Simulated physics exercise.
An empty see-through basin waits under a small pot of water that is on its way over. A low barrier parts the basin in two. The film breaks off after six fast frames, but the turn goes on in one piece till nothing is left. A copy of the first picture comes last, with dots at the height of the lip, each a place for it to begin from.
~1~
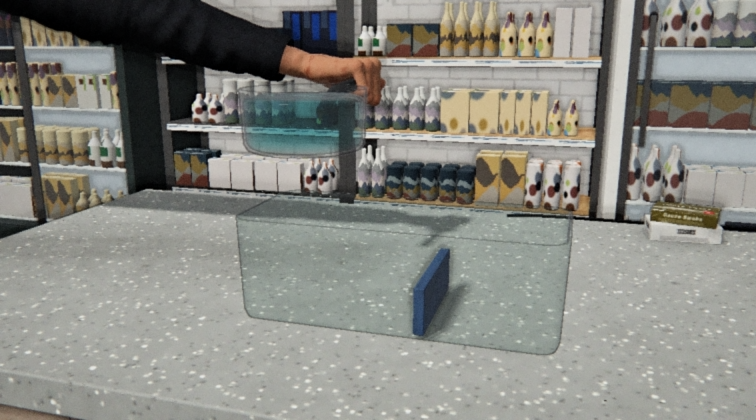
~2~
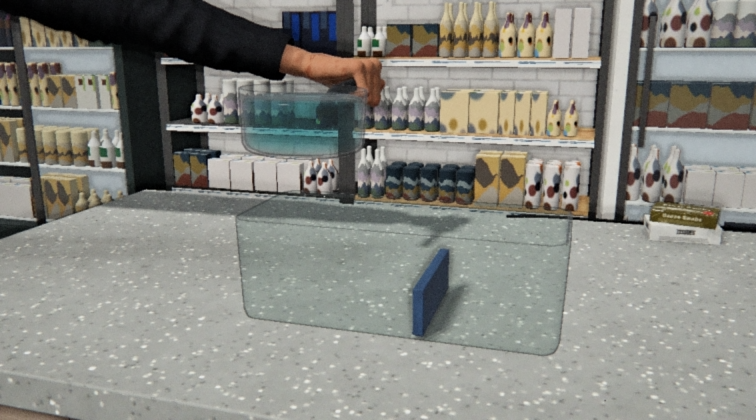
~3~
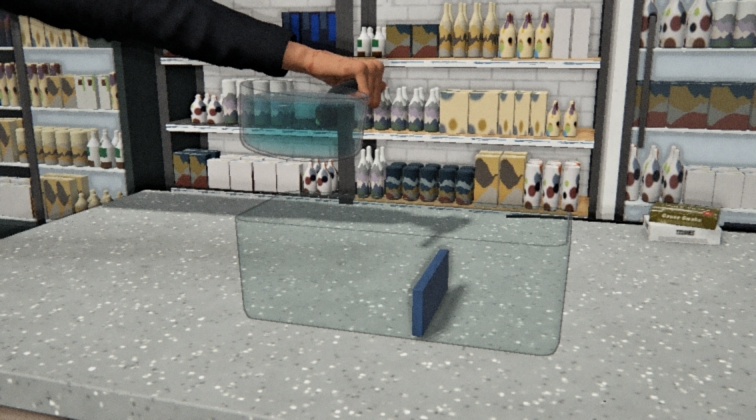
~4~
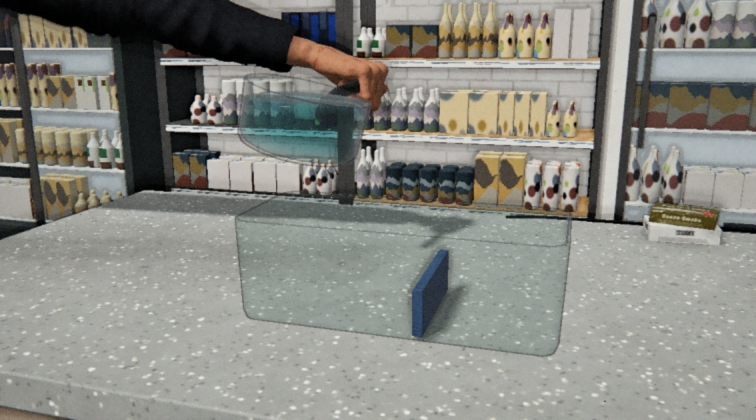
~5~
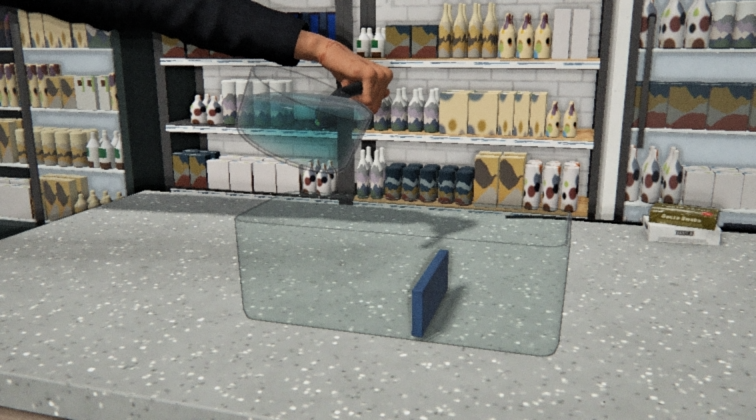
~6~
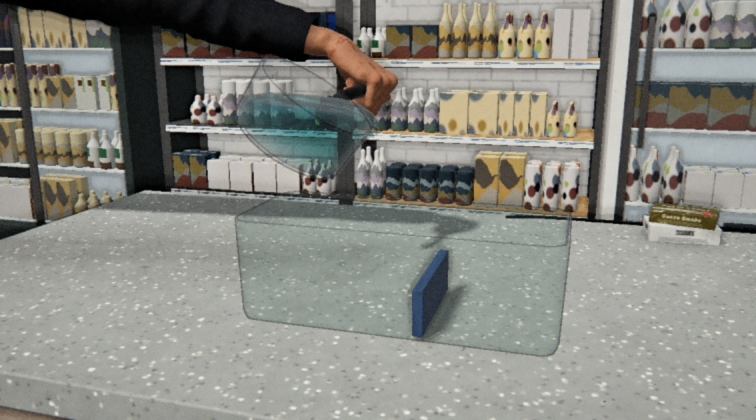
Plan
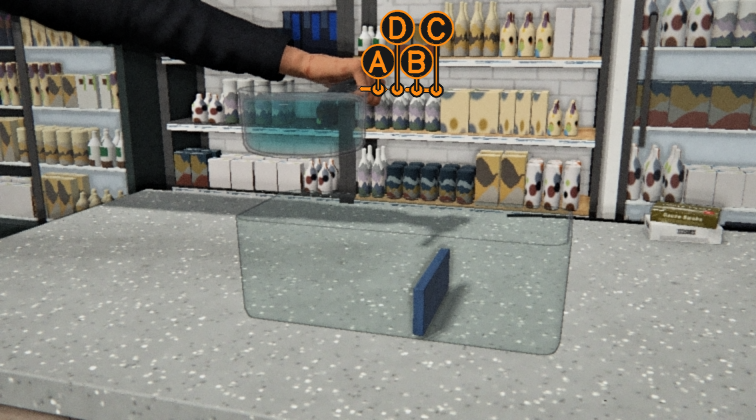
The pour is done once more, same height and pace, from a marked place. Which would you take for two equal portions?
D works best here.
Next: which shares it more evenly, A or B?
That is spot B.
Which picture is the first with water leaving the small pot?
In picture 5.
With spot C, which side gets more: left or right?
The right side.
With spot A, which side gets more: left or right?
The left one.
In orange, A at (378, 89); B at (416, 89); C at (436, 90); D at (397, 89).
Choosing A, about 74 % ends left of the wall and 21 % right of it; 5 % is lost outside.
Choosing B, about 33 % ends left of the wall and 66 % right of it.
Choosing C, about 13 % ends left of the wall and 86 % right of it.
Choosing D, about 52 % ends left of the wall and 47 % right of it.
